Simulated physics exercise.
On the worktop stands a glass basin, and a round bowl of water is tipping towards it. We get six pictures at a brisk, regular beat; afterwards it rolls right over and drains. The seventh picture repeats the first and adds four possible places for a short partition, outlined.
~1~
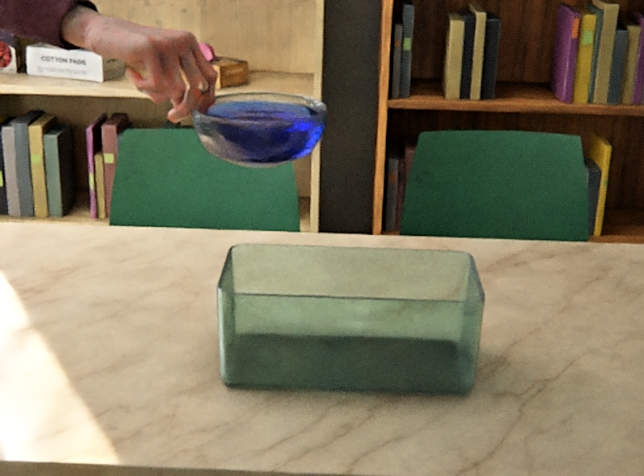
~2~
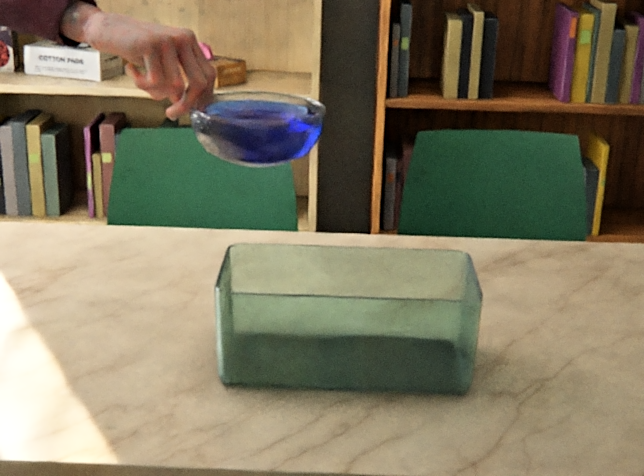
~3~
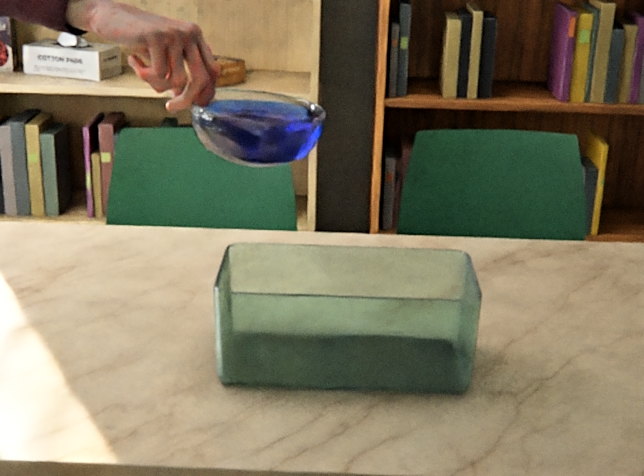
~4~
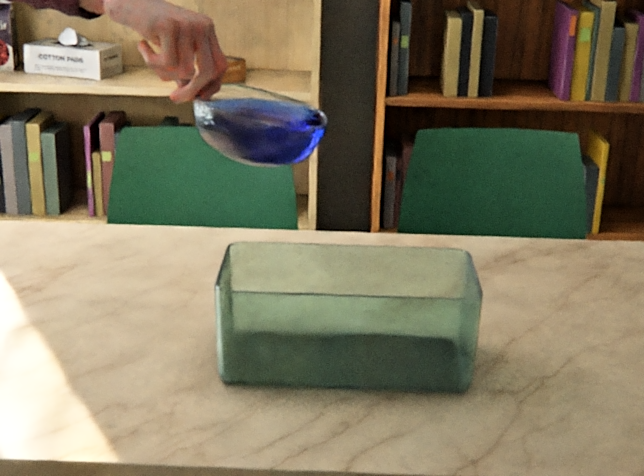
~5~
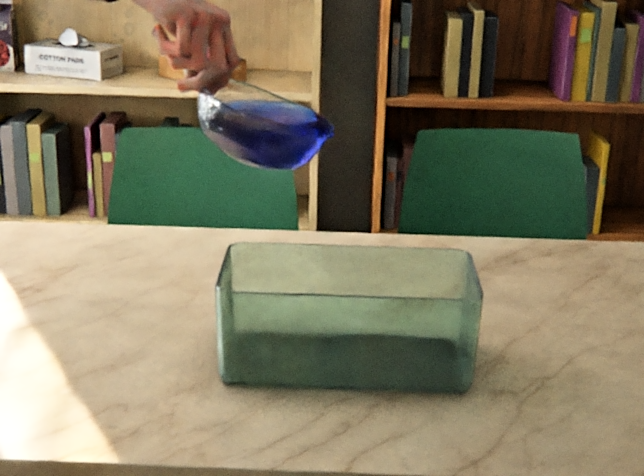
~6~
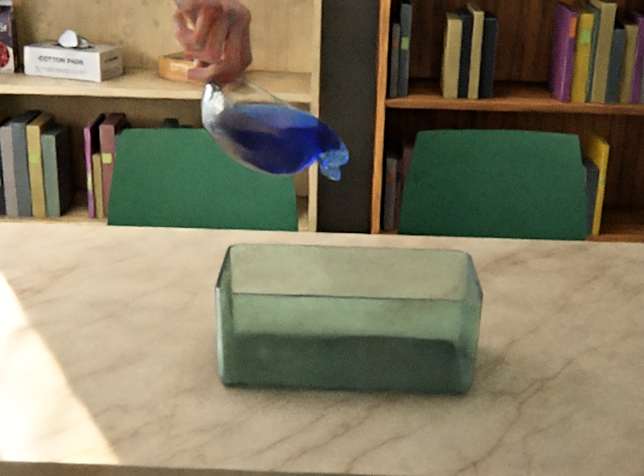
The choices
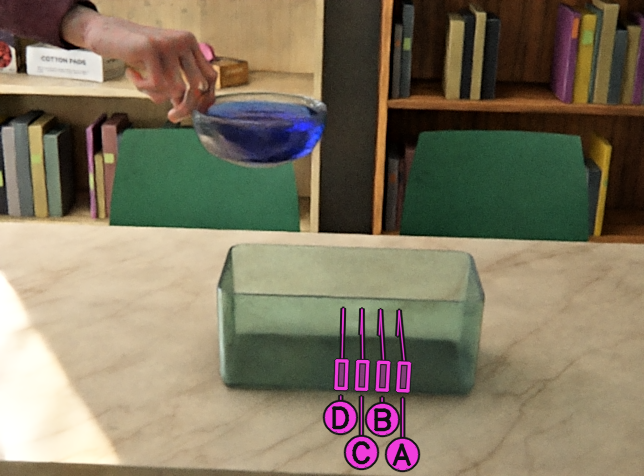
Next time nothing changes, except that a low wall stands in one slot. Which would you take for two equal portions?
Take B.
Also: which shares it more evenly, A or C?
C.
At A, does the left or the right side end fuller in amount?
The left one.
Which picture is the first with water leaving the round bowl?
Picture 5.
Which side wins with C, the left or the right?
The right one.
On the marked copy, A at (402, 398); B at (382, 397); C at (361, 396); D at (340, 395).
With A, about 81 % ends left of the wall and 18 % right of it.
With B, about 50 % ends left of the wall and 48 % right of it.
With C, about 29 % ends left of the wall and 69 % right of it.
With D, about 21 % ends left of the wall and 78 % right of it.
